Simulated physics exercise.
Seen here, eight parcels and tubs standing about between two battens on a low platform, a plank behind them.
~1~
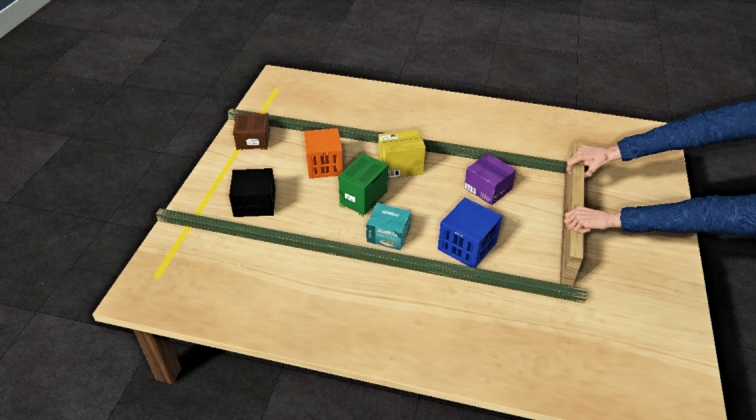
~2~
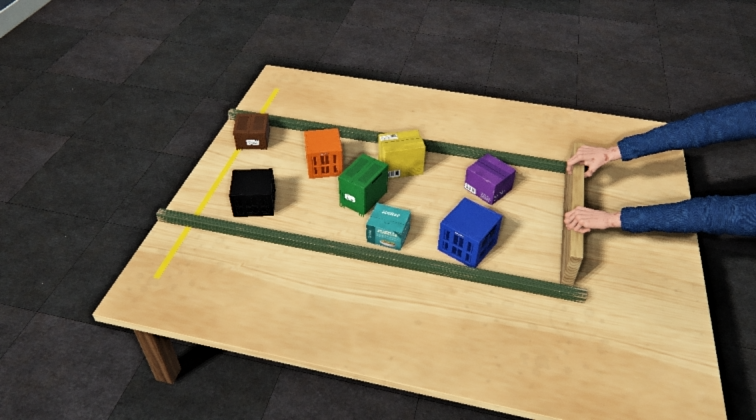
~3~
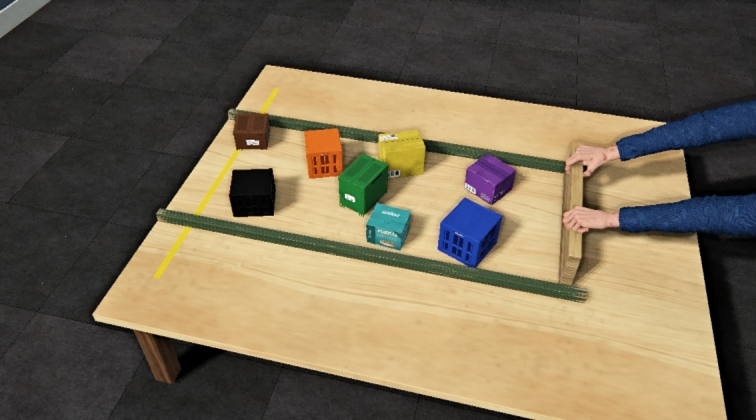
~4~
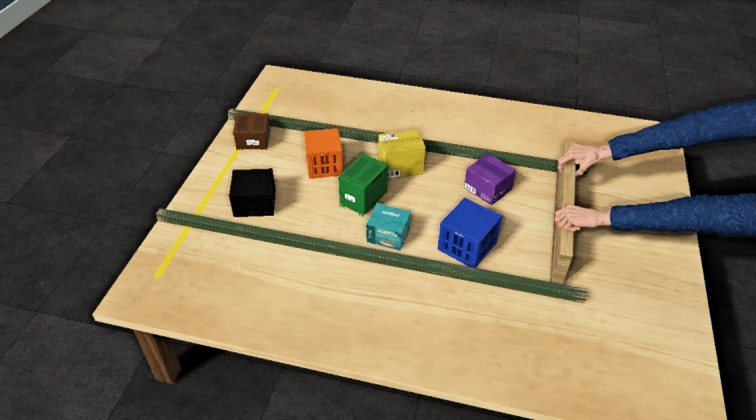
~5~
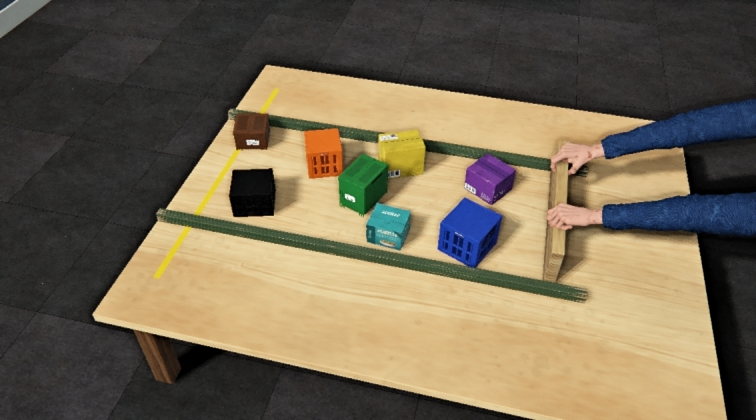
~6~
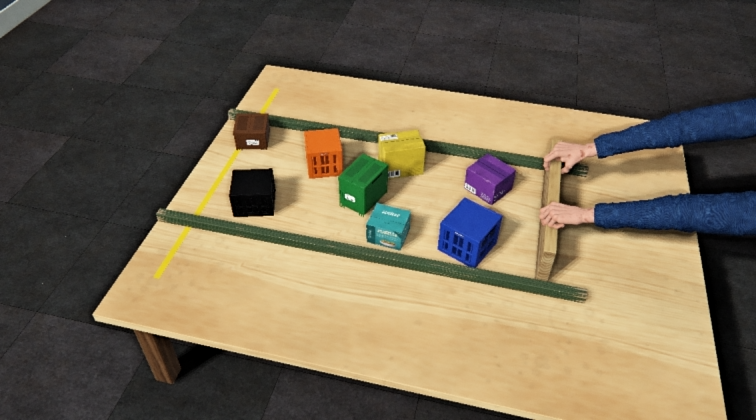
Wooden plank held by two hands sliding slightly left between green battens on a table, the eight coloured boxes staying still.
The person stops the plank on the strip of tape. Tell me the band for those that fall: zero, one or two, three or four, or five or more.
The number that fall off is five or more.
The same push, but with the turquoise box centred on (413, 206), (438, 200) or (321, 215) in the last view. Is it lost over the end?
In that order, it is kept; survives; is lost.
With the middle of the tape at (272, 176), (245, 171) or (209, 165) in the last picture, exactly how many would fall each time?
In that order 2, 4 and 8.
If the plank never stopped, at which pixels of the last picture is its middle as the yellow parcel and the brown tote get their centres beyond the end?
For the yellow parcel at (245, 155), for the brown tote at (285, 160).
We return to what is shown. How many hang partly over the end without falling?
It comes to 3.
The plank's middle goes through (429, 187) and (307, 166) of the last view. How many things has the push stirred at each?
At the one place 4, at the other 8.
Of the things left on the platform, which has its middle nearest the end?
The green tote.
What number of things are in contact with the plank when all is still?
In contact: 3.
Soon after, none off yet; brown tote at rest near (252, 132); black crate at rest near (253, 193); orange crate at rest near (324, 154).
By the end, the number that fall off is five or more; fallen, turquoise box, yellow parcel, orange crate, black crate and brown tote.
